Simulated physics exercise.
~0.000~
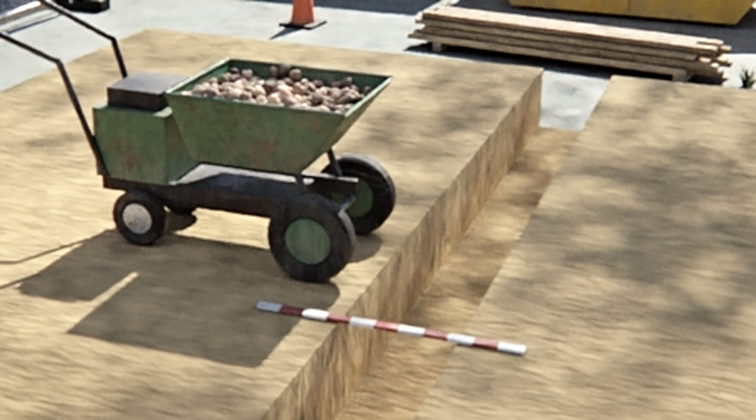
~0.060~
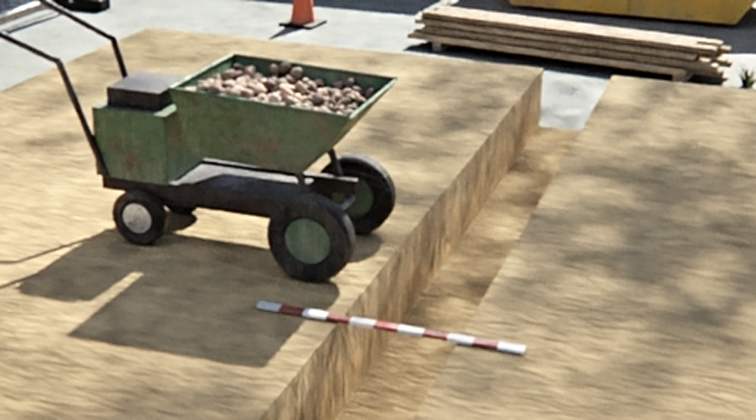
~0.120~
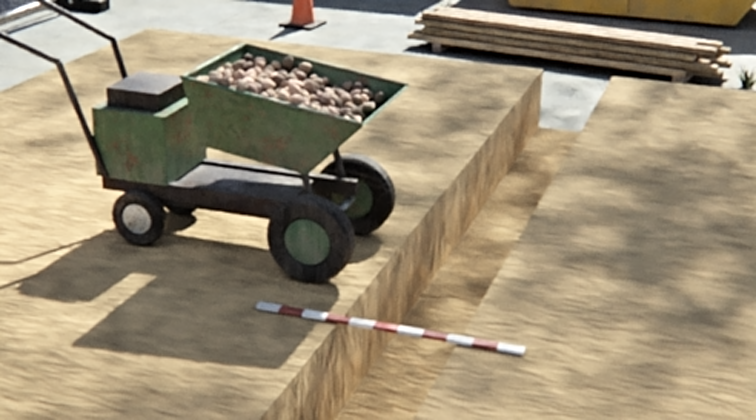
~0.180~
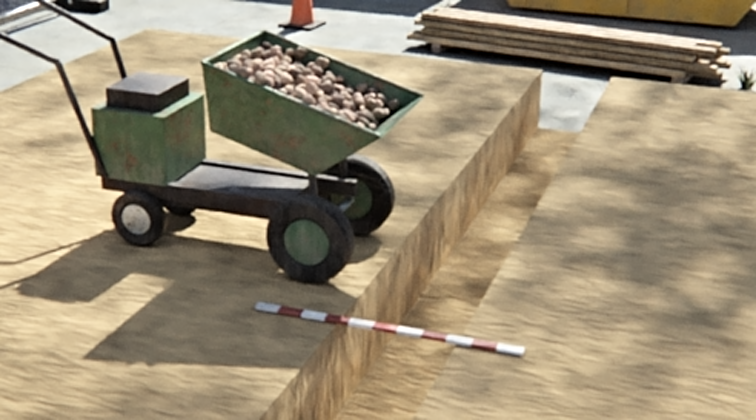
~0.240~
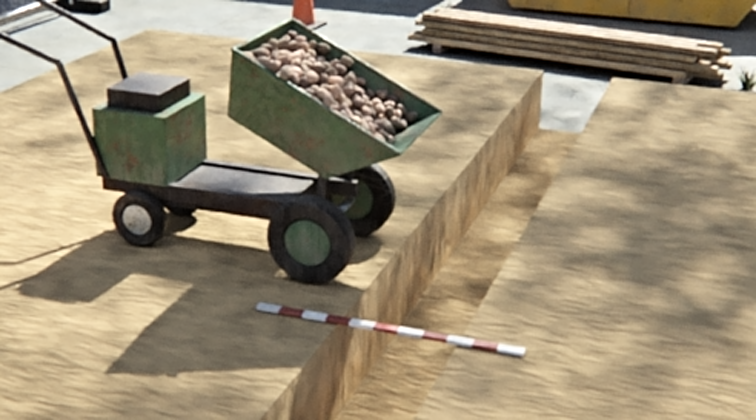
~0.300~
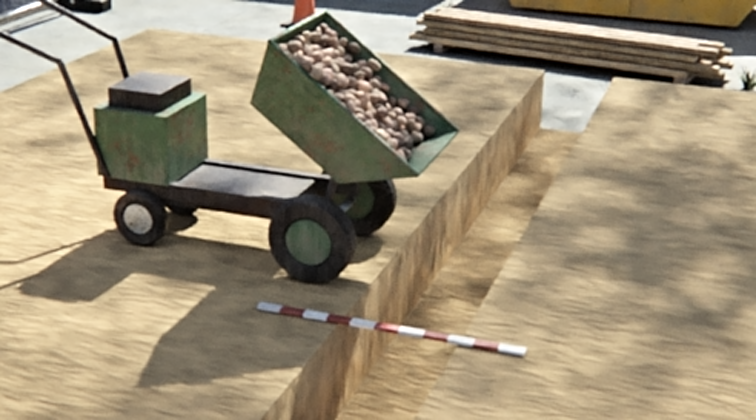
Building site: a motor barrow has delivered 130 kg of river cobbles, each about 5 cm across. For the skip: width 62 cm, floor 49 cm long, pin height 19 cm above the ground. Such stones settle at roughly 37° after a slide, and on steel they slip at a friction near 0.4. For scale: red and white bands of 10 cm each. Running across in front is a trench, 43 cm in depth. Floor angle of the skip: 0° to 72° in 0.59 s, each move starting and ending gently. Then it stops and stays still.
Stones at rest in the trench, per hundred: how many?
Approx. 25 %.
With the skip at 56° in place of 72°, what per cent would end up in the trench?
Then roughly 20 percent.
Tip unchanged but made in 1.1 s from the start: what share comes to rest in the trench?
About 45 percent, I'd say.
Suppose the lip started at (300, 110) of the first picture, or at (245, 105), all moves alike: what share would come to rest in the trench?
I'd expect some 65 per cent, then some 100.
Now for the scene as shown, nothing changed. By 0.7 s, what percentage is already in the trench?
Around 5 per cent of it.
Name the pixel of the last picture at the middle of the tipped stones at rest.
Middle at around (553, 287), I'd say.
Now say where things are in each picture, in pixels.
In the first picture, the skip is at 0°, its lip at (345, 116); the top of the load is at (275, 82).
In the second picture, lip at (350, 117), floor tilted 2°, highest stones at (263, 74); the stones move at 0.5 m/s on average.
In the third picture, the skip is at 8°, its lip at (362, 125); the top of the load is at (254, 65); the stones move at 1.1 m/s on average.
In the fourth picture, the skip is at 16°, its lip at (379, 137); the top of the load is at (268, 53); the stones move at 1.5 m/s on average.
In the fifth picture, the skip is at 26°, its lip at (400, 154); the top of the load is at (291, 43); the stones move at 1.7 m/s on average.
In the sixth picture, lip at (418, 176), floor tilted 37°, highest stones at (319, 36); the stones move at 1.8 m/s on average.
After 0.4 s the floor is at 60°; 100 % in the skip; the foremost stones are at (441, 196).
After 0.7 s the floor is at 72°; 60 % in the skip, 7 % in the trench, 33 % past the trench; the foremost stones are at (548, 289).
After 1.0 s the floor is at 72°; 10 % in the skip, 13 % in the trench, 77 % past the trench; the foremost stones are past the picture's edge.
After 3.0 s the floor is at 72°; 0 % in the skip, 25 % in the trench, 75 % past the trench; the foremost stones are past the picture's edge.
